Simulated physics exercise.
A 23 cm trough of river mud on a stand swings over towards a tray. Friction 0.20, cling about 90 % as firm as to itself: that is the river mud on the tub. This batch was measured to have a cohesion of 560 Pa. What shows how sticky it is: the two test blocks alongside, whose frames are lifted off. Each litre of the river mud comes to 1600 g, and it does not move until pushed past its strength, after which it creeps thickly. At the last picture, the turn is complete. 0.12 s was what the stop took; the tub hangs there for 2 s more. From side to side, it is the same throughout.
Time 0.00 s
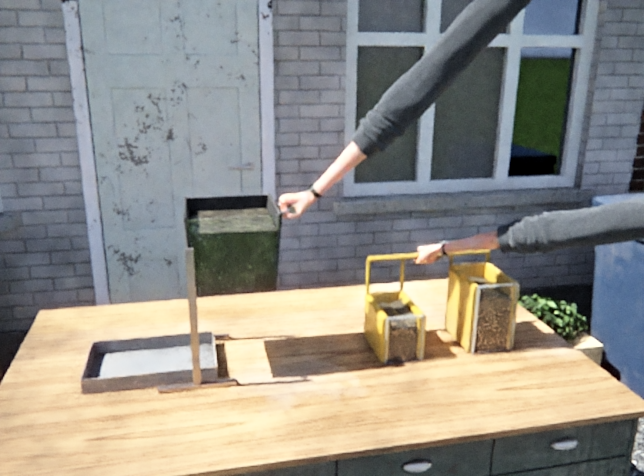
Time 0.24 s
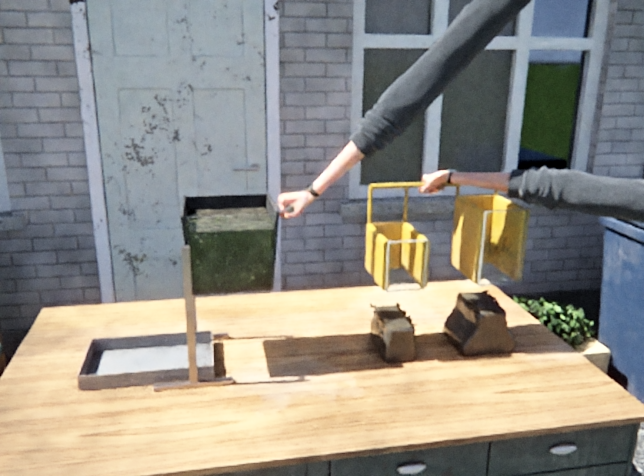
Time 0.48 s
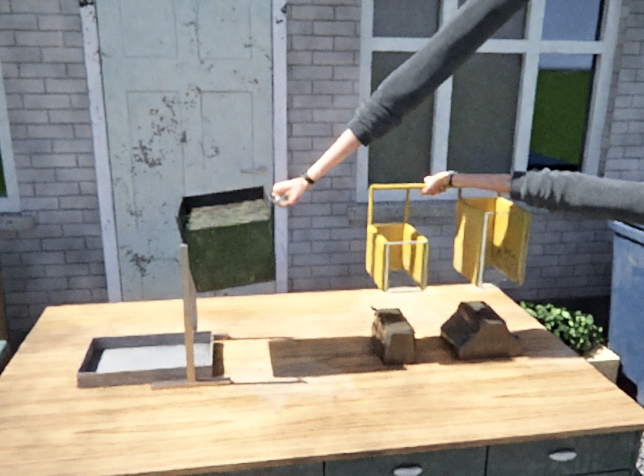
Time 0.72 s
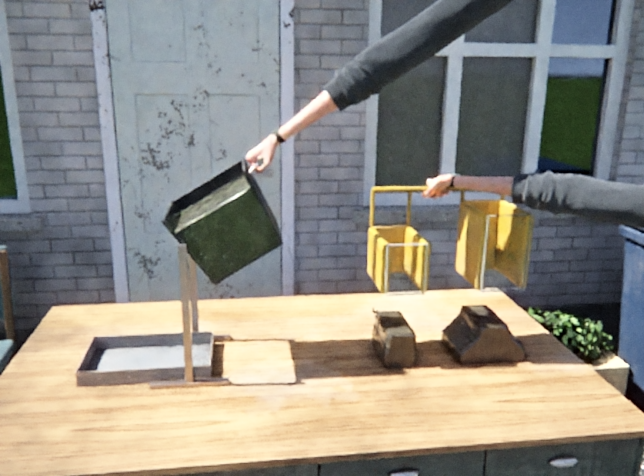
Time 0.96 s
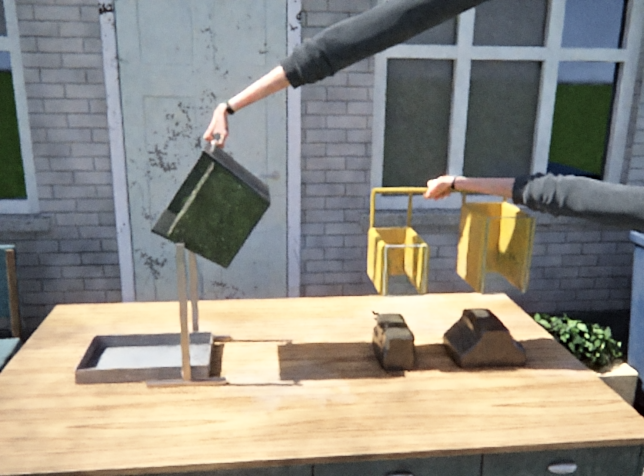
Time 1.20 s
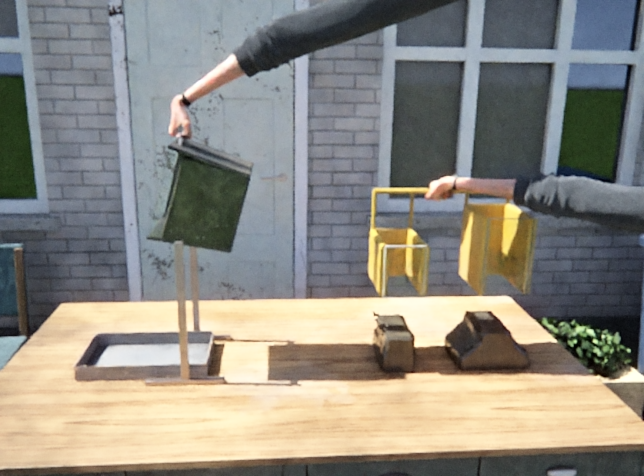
Outside a brick house with a worn pale door, a hand lifts two yellow moulds off two dark mud blocks on a wooden table, and the taller block slumps lower. Another hand then tilts a green tub of mud steeply leftward above a shallow tray, with no mud leaving it.
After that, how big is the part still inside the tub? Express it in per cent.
I would say roughly 83 per cent is still inside.
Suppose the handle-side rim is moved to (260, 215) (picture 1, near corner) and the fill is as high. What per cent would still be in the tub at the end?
In that case close to 100 %.
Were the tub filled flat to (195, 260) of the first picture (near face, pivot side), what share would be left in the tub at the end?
I'd guess around 100 in a hundred.
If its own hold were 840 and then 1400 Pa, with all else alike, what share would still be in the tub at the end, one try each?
Try one gives 100 per cent, try two gives 100 per cent.
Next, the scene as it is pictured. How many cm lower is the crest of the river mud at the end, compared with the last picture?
Roughly 6 cm.
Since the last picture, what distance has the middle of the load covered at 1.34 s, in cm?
The distance comes to some 2 cm.
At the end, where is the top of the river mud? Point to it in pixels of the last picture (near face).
Around (219, 183).
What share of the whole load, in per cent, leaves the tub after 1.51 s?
About 12 percent.
After 1.34 s, the tub is at 75 degrees and holds 100 %.
After 1.51 s, the tub is at 75 degrees and holds 96 %.
After 1.68 s, the tub is at 75 degrees and holds 91 %.
After 1.85 s, the tub is at 75 degrees and holds 86 %.
After 3.20 s, at the end, the tub is at 75 degrees and holds 83 %.
